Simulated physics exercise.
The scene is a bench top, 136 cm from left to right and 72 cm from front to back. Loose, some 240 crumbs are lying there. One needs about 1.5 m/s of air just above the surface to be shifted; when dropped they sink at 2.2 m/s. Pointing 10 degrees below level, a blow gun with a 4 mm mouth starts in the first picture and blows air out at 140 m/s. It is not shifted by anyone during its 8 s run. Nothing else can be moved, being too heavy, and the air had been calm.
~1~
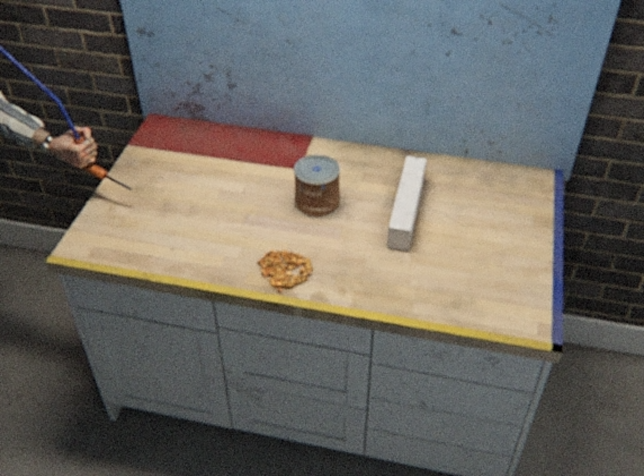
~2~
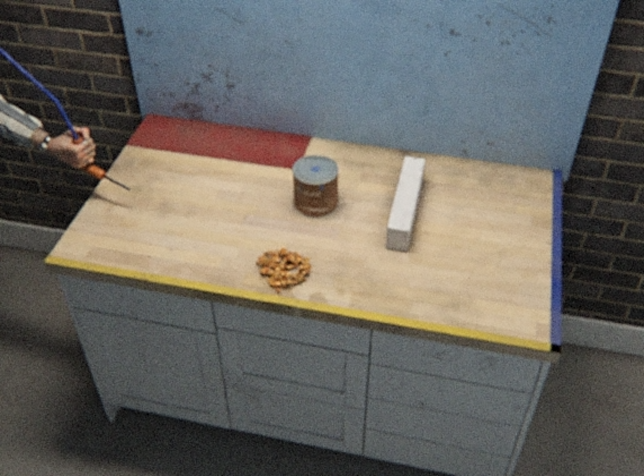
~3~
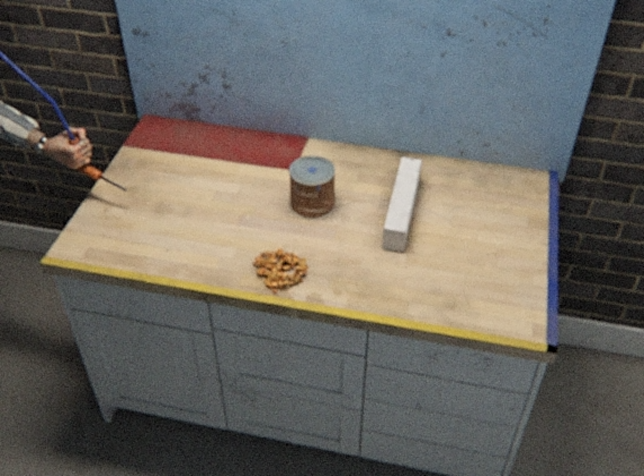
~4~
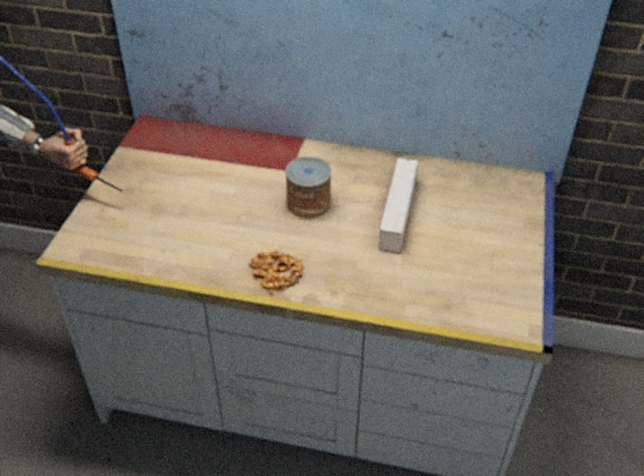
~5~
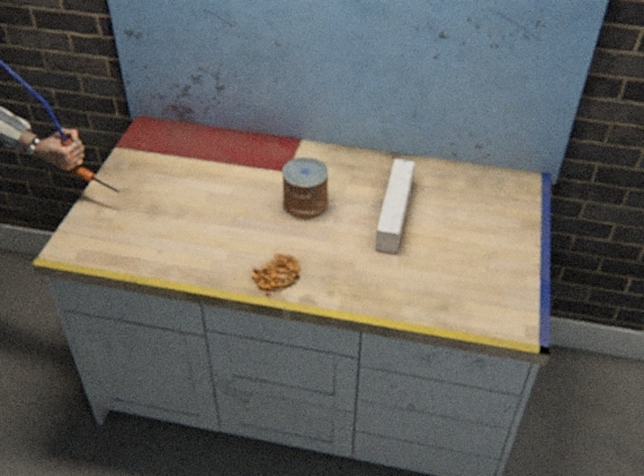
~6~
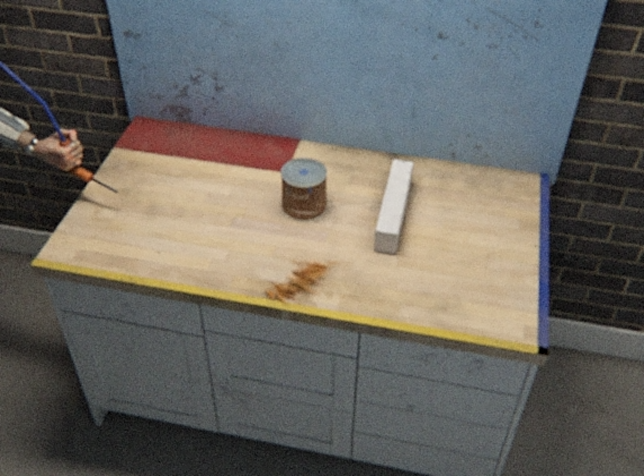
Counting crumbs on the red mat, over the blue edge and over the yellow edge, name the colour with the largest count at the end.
The largest count is at the yellow one.
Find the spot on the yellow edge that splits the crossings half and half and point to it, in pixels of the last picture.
Roughly at pixel (376, 326).
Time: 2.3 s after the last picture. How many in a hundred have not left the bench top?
About 0 %.
Then, 1.4 s after the last picture the count stands so, 0 % are on the red mat, 75 % over the yellow edge and 25 % over the blue edge.
Then, 2.3 s after the last picture the count stands so, 0 % are on the red mat, 75 % over the yellow edge and 25 % over the blue edge.
Then, 4.2 s after the last picture the count stands so, 0 % are on the red mat, 75 % over the yellow edge and 25 % over the blue edge.
Then, 7.8 s after the last picture, at the end, 0 % are on the red mat, 75 % over the yellow edge and 25 % over the blue edge.
